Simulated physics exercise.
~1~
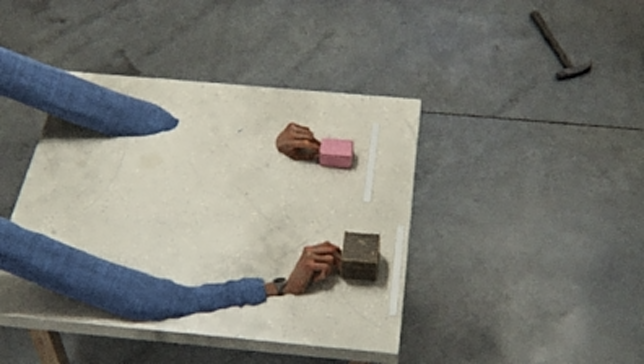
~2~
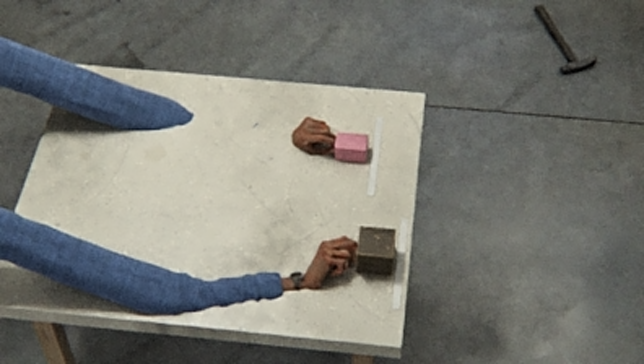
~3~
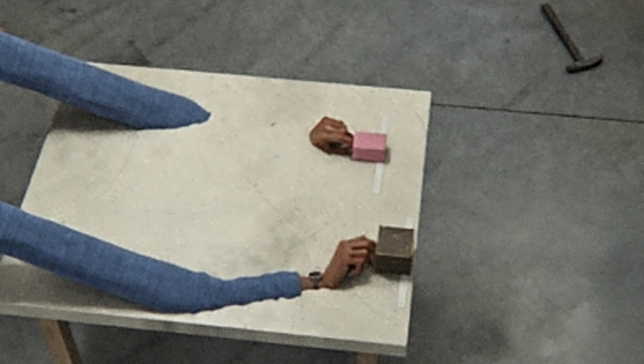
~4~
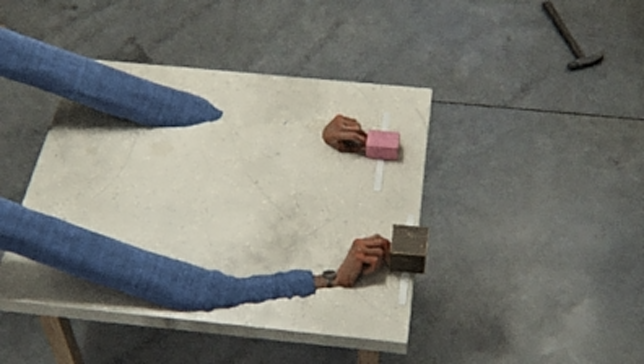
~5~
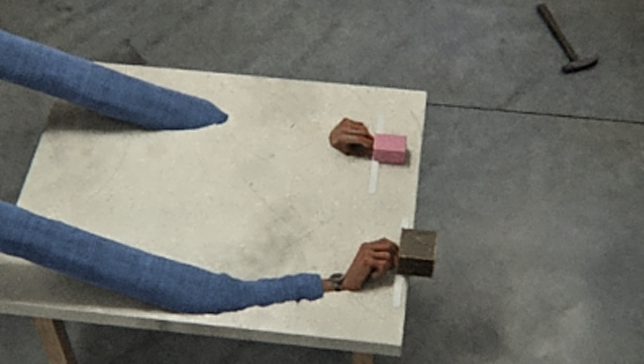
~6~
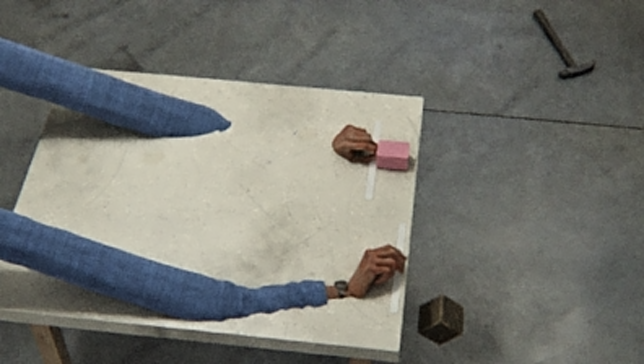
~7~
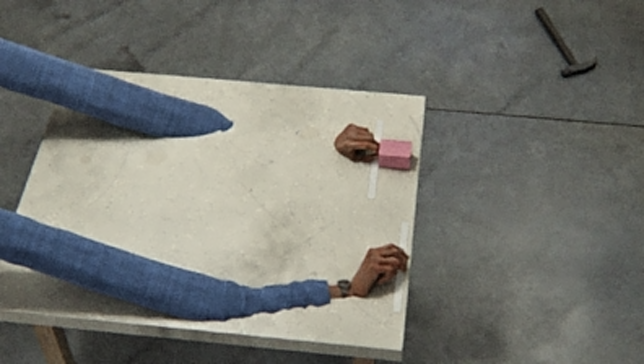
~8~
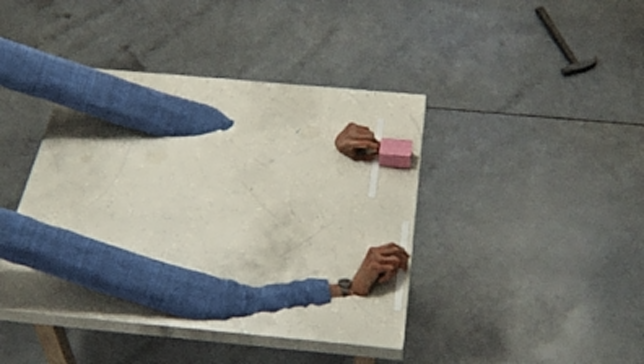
The video shows two hands pushing a pink block and a black block rightward across a table toward its taped edge. The black block tips over the edge and falls out of view, while the pink block stops on the table near the edge.
